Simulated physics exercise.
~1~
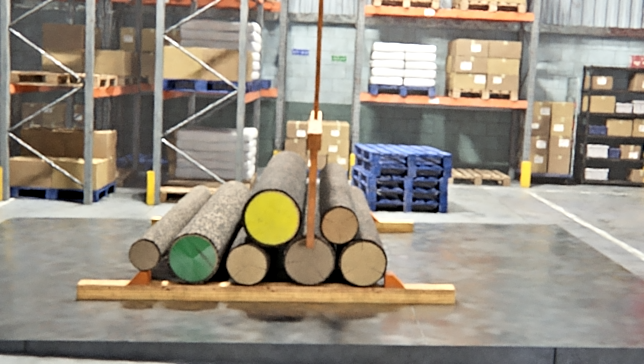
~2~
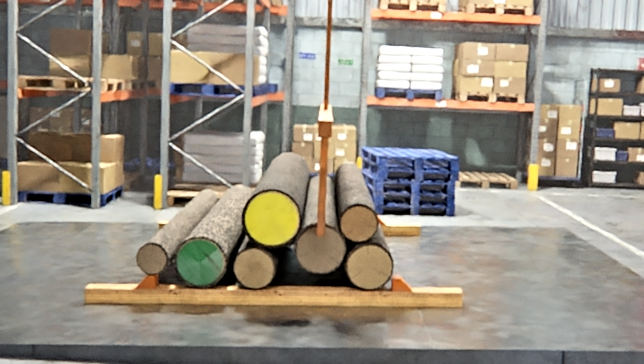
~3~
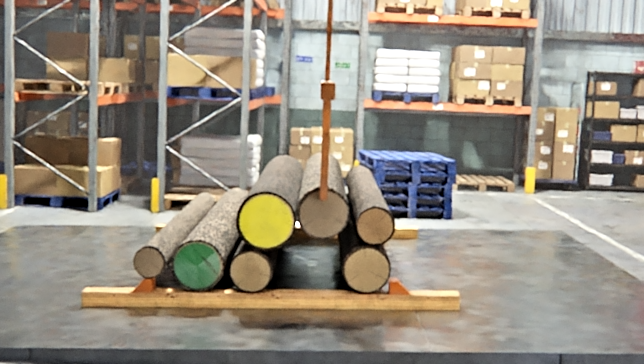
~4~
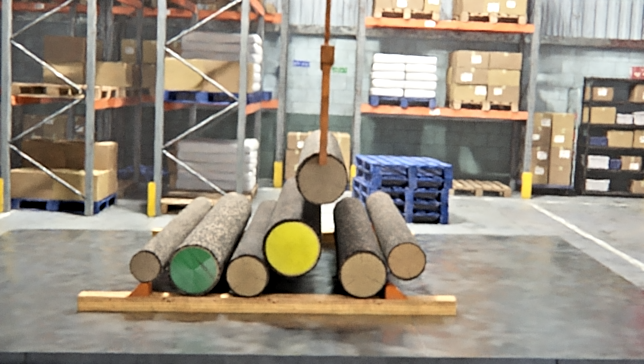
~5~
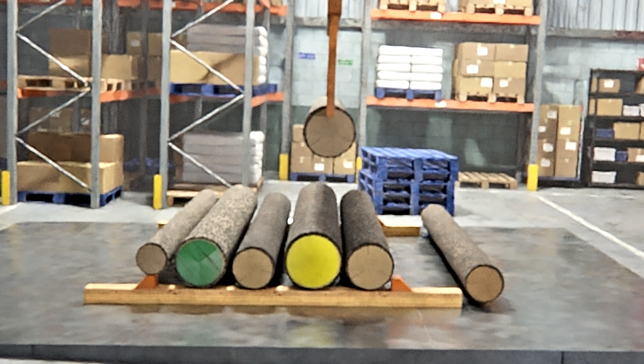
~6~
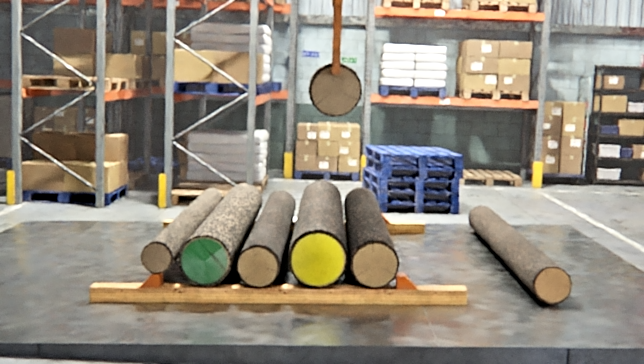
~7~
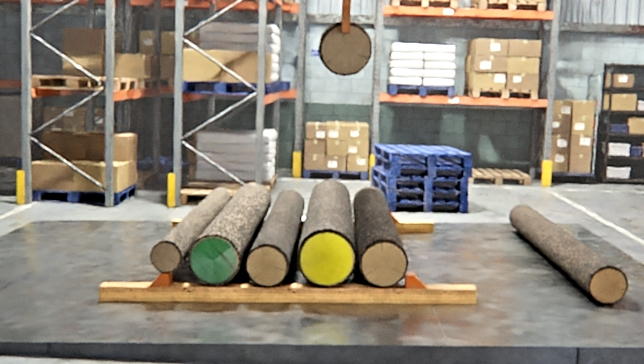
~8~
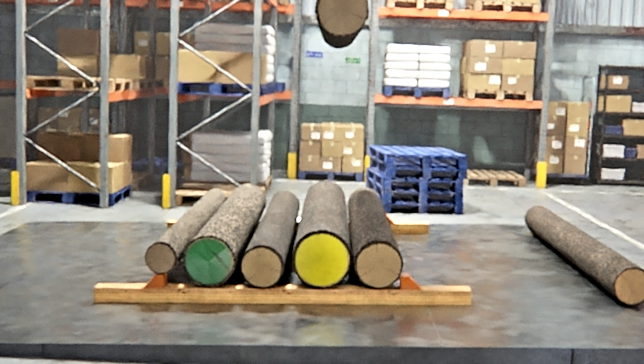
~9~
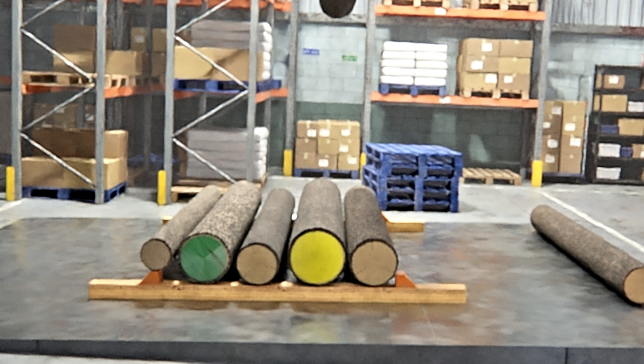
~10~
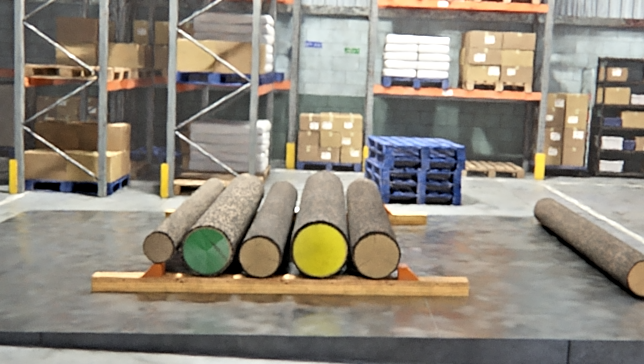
In a warehouse with tall racks of boxes and a stack of blue pallets, a slightly swaying camera faces seven logs piled on a timber bearer between two chocks. The green-ended log lies in the bottom row at left, with the yellow-ended one resting above. A crane's orange hanger lifts a plain log straight up from the bottom row. Yellow drops right and down into the gap, while a plain log at right is dislodged and rolls away across the floor. The lifted log rises out of view, leaving green in place, yellow settled in the row of five, and the stray log at far right.
